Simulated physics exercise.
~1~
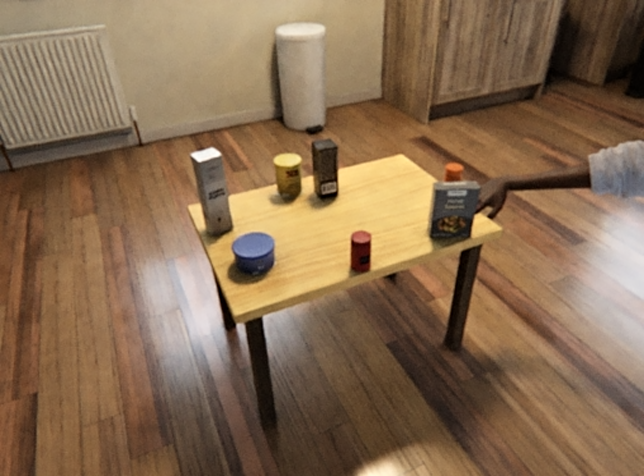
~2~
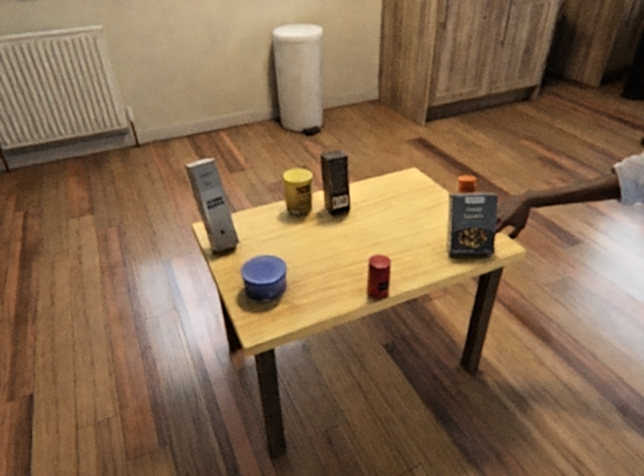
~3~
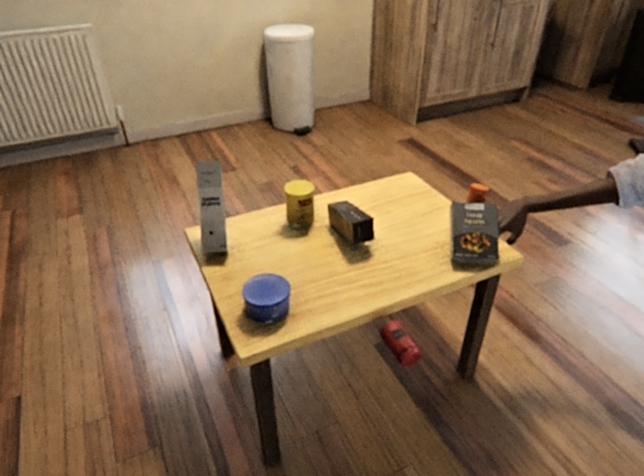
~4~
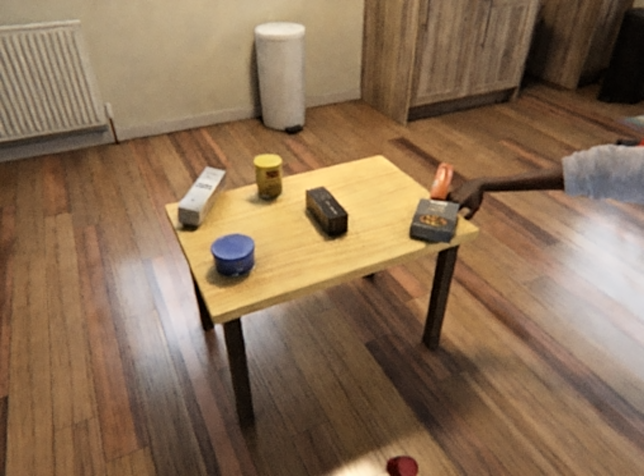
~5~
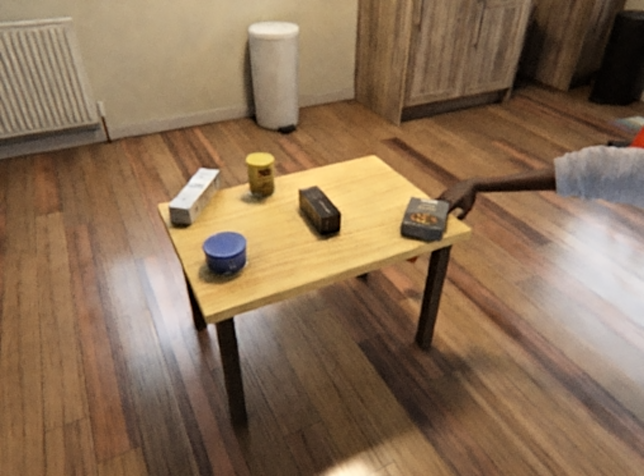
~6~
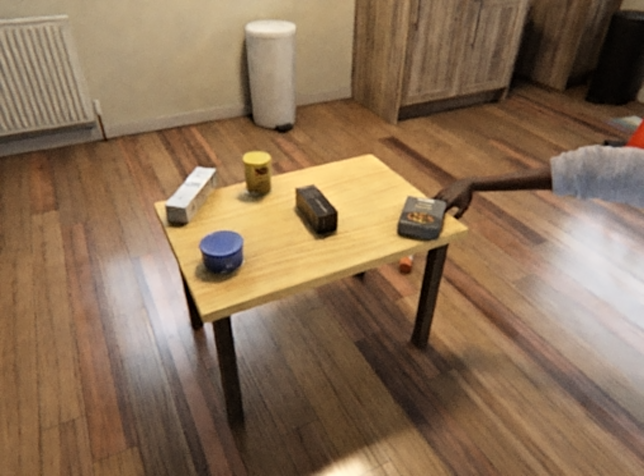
A hand jerks a table, toppling three boxes while red and orange shakers fall off.
